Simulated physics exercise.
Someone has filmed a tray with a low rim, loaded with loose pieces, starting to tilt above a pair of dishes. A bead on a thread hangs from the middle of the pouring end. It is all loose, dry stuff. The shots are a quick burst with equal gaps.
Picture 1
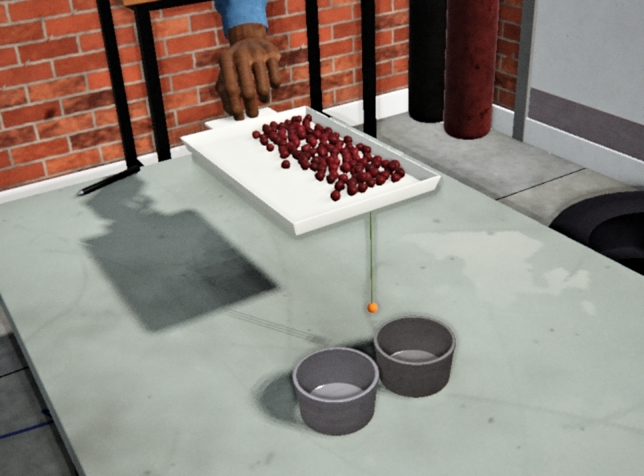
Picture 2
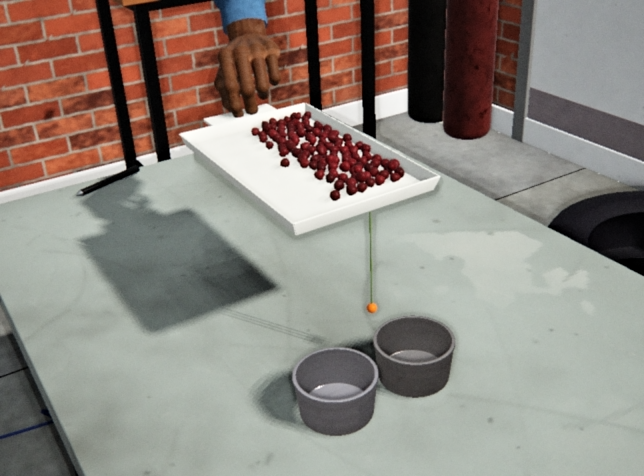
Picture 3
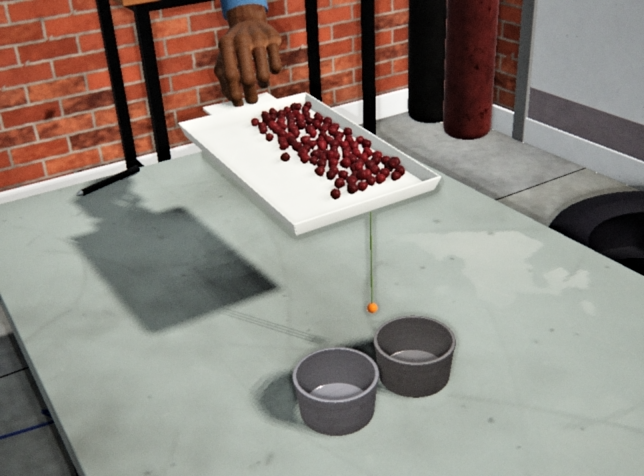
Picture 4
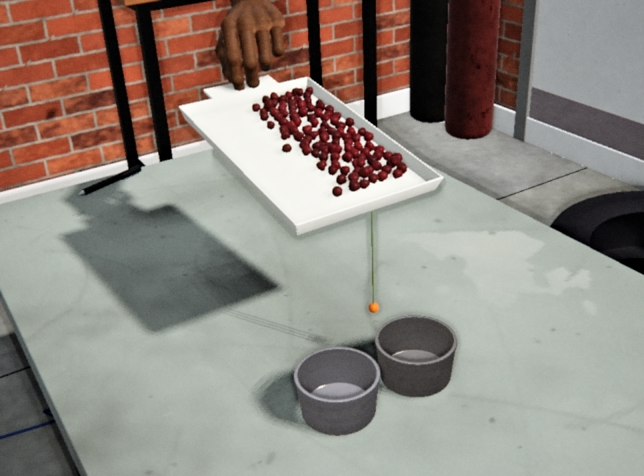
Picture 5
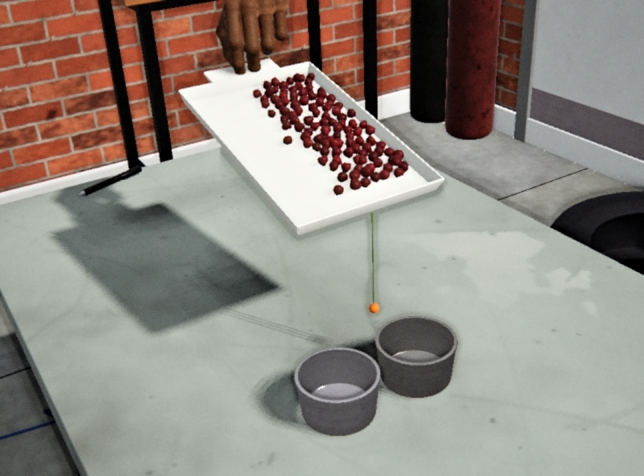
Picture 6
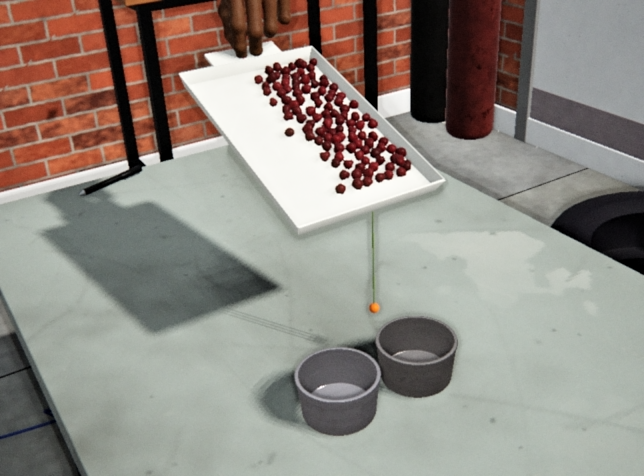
The clip opens with a hand at the far end of a white tray of small dark red pieces, held nearly level above two grey dishes, an orange bead hanging beneath. The hand then raises the far end gradually, steepening the tray's slant, while the dishes stay still and empty.
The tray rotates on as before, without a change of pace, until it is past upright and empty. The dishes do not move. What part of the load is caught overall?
They take more than half between them.
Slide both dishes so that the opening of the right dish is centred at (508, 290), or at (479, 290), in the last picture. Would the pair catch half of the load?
In turn: The smaller part; under half.
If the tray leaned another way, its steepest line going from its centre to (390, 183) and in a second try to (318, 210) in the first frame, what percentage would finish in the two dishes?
About 20 and 50 per cent.
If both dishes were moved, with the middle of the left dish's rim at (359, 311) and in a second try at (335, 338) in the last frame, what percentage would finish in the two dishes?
About 0 and 10 per cent.
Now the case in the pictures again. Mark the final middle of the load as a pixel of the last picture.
Roughly at (417, 371).
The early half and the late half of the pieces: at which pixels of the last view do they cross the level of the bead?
Around (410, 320) and then (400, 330).
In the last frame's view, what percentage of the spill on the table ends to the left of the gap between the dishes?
It comes to 10 per cent or so.
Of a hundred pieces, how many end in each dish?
The left dish has 20 per cent, the right dish has 40.
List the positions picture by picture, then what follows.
The first frame shows corners of the pouring end near (296, 220) and (434, 176), level; middle of the load near (323, 153), dried cherries; left dish near (359, 411); right dish near (439, 374); bead on its thread near (372, 308).
The second frame shows corners of the pouring end near (296, 220) and (434, 176), level; middle of the load near (323, 151).
The third frame shows corners of the pouring end near (296, 221) and (435, 176), tipped barely, level across its low end; middle of the load near (323, 145).
The fourth frame shows corners of the pouring end near (298, 221) and (437, 176), tipped a little, level across its low end; middle of the load near (325, 136).
The fifth frame shows corners of the pouring end near (300, 222) and (438, 178), tipped a little, level across its low end; middle of the load near (326, 128).
The sixth frame shows corners of the pouring end near (300, 223) and (439, 178), tipped clearly, level across its low end; middle of the load near (328, 121); left dish near (361, 411); right dish near (441, 374).
Shortly afterwards, tray tipped steeply; all but a few on the tray; only a few in the left dish; a little in the air.
Next, tray tipped right over; near a third on the tray; a little in the left dish; near a quarter in the right dish; a little outside both; near a quarter in the air.
Some moments later, tray tipped past a quarter turn; near a quarter in the left dish; near half in the right dish; near a third outside both.
In the end, tray tipped past a quarter turn; near a quarter in the left dish; near half in the right dish; near a third outside both.
